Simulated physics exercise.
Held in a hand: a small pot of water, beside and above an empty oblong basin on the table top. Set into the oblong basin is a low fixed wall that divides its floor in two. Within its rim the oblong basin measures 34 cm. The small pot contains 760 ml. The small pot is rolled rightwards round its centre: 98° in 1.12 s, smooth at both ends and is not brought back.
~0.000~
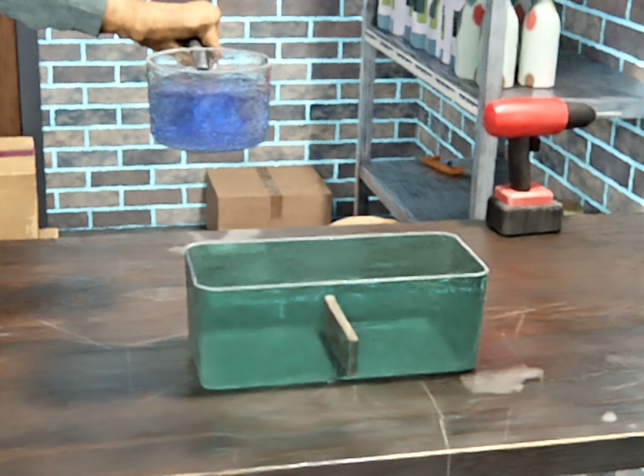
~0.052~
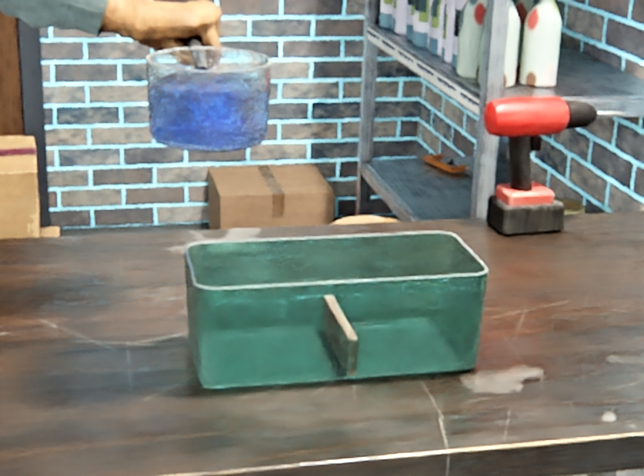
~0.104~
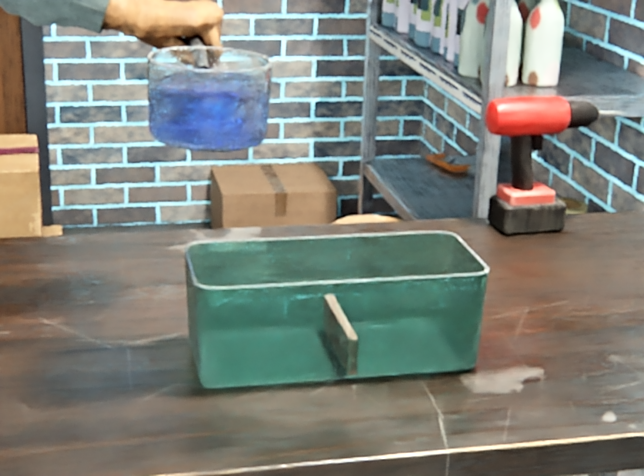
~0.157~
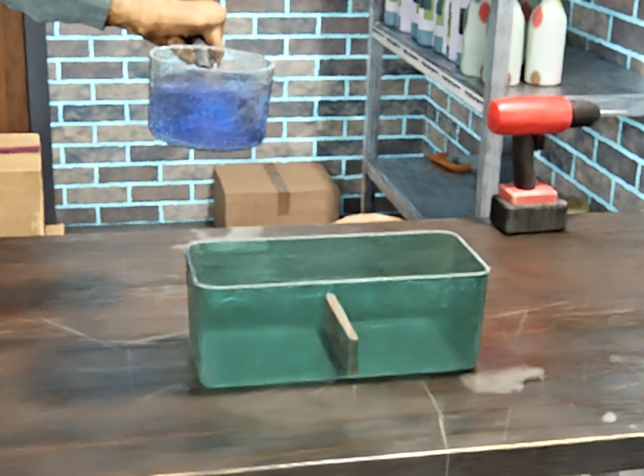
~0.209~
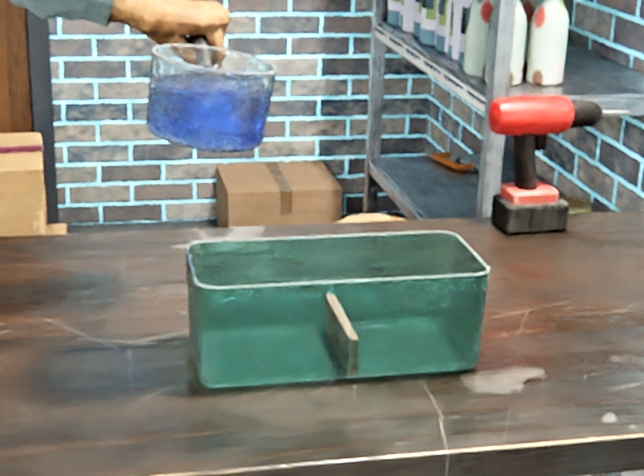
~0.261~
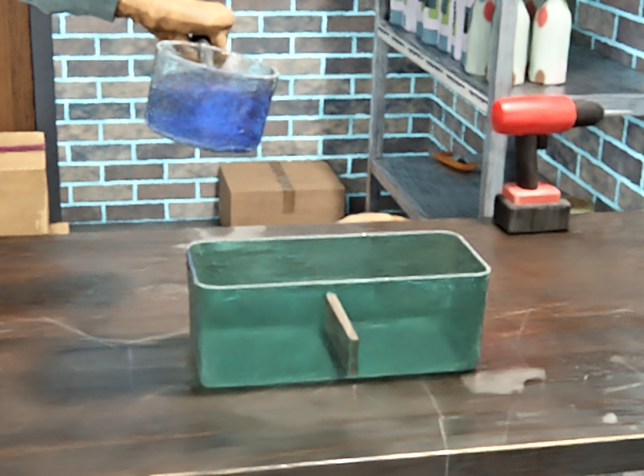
A hand holds a small pot of blue water and tilts it slightly to the right.
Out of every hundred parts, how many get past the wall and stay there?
About 45 out of 100.
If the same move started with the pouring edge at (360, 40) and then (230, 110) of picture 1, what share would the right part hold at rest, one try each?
Result: 95 per cent, then 5 per cent.
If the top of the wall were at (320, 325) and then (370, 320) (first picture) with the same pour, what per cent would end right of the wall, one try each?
Around 75 and 5 percent, in that order.
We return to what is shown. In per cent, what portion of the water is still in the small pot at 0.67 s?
About 76 percent.
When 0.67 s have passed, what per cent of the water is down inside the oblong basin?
The basin holds roughly 1 in a hundred parts at that moment.
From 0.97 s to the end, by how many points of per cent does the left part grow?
That is roughly 36 in a hundred of the whole.
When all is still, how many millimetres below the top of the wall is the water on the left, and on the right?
Measured: Left around 30 mm, right around 30 mm.
By 0.67 s the tilt is 64° and 76 per cent is still to pour, 1 is left of the wall and 0 right of it.
By 0.97 s the tilt is 94° and 23 per cent is still to pour, 18 is left of the wall and 36 right of it.
By 1.28 s the tilt is 98° and 4 per cent is still to pour, 47 is left of the wall and 44 right of it.
By 1.62 s the tilt is 98° and 0 per cent is still to pour, 53 is left of the wall and 45 right of it.
At rest 54 per cent lies left of the wall, 45 right of it and 1 outside.
